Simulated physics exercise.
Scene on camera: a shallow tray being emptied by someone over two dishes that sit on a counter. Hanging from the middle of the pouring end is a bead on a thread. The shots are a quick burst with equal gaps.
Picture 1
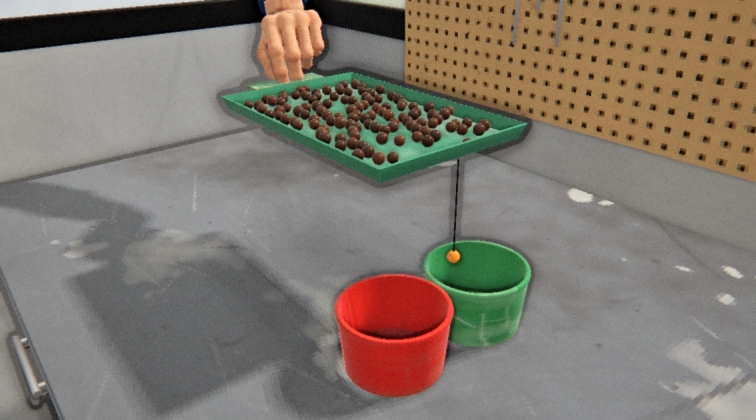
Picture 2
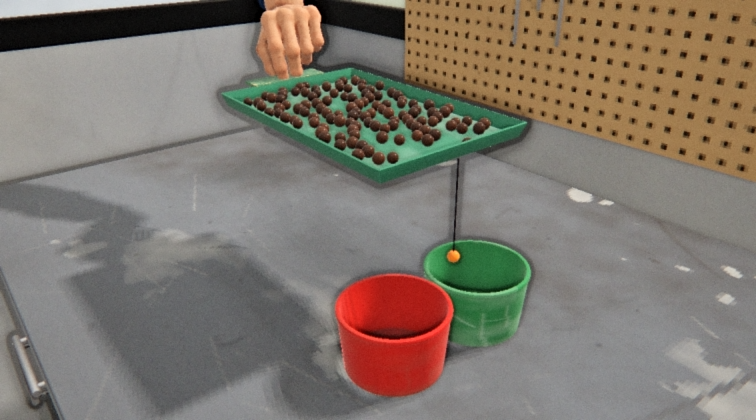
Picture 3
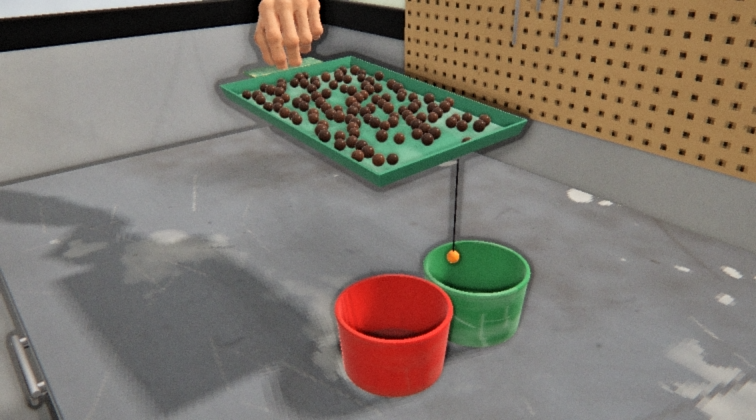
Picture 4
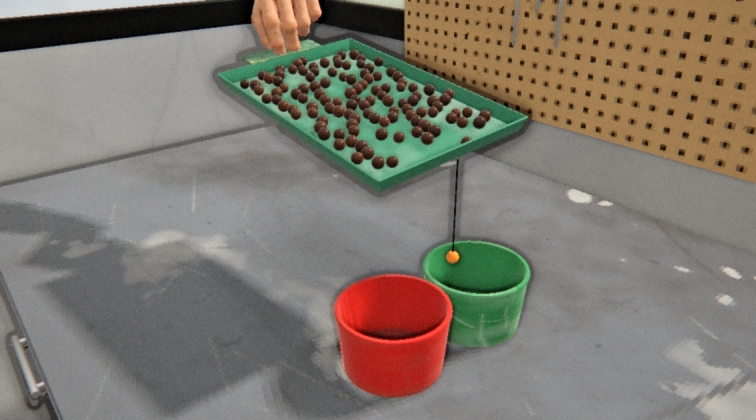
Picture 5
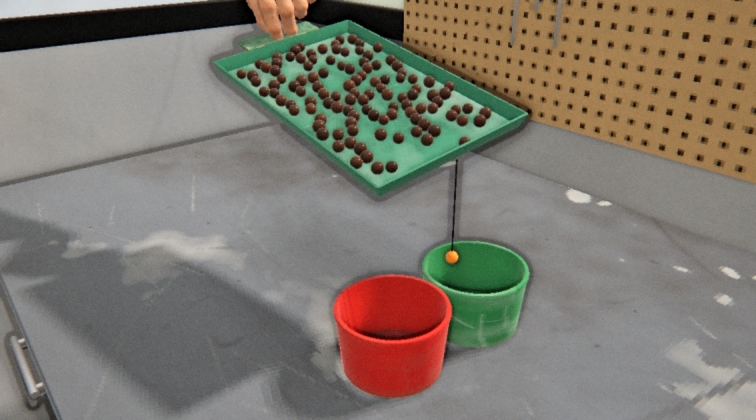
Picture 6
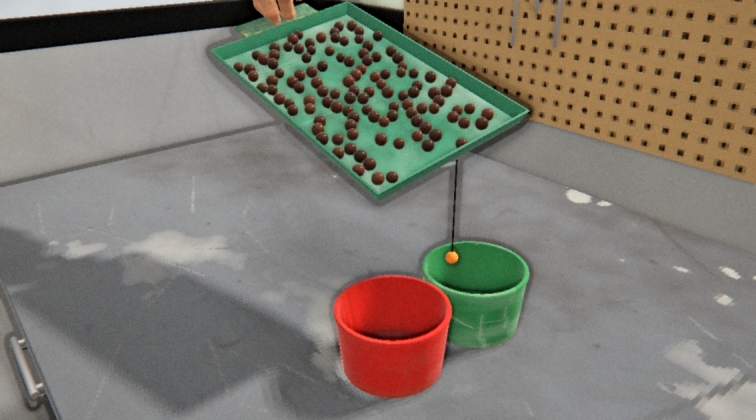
A hand grips the far end of a shallow green tray above a scuffed grey counter, seen from slightly above, with a tan pegboard behind at the right. Dark brown balls cover the tray, an orange bead hangs on a dark thread from its near end, and a red dish stands left of a green one. The hand lifts the far end steadily, the near end tips lower at its left corner, and the balls shift slightly.
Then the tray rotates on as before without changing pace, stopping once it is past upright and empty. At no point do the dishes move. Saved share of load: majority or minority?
Majority.
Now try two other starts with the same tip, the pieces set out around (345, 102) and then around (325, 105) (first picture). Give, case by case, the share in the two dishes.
Try 1: 70 %; try 2: 70 %.
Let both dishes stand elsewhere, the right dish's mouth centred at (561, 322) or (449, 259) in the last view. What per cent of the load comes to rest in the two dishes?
Around 0 and around 60 per cent, in that order.
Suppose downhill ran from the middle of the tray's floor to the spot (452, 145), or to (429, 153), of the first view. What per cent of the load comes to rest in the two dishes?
First case: 30 %; second case: 50 %.
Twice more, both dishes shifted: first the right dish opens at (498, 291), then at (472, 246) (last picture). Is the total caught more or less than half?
Held in all, by try: A larger portion, then a smaller portion.
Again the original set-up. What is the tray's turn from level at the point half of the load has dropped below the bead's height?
70°.
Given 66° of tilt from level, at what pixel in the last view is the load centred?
Roughly at (386, 270).
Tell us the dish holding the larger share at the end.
The fuller one is the left side.
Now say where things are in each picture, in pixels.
Corners of the pouring end (380, 166) and (520, 123), level; middle of the load (357, 115), chocolate balls; left dish (432, 357); right dish (514, 310); bead on its thread (453, 257), in the first picture.
Corners of the pouring end (380, 167) and (520, 122), level; middle of the load (357, 113), in the second picture.
Corners of the pouring end (380, 171) and (520, 120), tipped barely, lowest at the left corner; middle of the load (356, 108), in the third picture.
Corners of the pouring end (380, 177) and (520, 116), tipped a little, lowest at the left corner; middle of the load (356, 100), in the fourth picture.
Corners of the pouring end (379, 182) and (520, 113), tipped a little, lowest at the left corner; middle of the load (354, 94), just a few on the move, in the fifth picture.
Corners of the pouring end (379, 188) and (521, 110), tipped clearly, lowest at the left corner; middle of the load (354, 91), every one on the move; left dish (430, 358); right dish (512, 311), in the sixth picture.
Just after the last frame, tray tipped steeply; roughly a third on the tray; roughly a third in the left dish; about a tenth outside both; roughly a quarter in the air.
A moment on, tray tipped past a quarter turn; the larger part in the left dish; roughly a quarter outside both.
Further on, tray tipped past a quarter turn; the larger part in the left dish; roughly a quarter outside both.
When it is over, tray tipped past a quarter turn; the larger part in the left dish; not one in the right dish; roughly a quarter outside both.
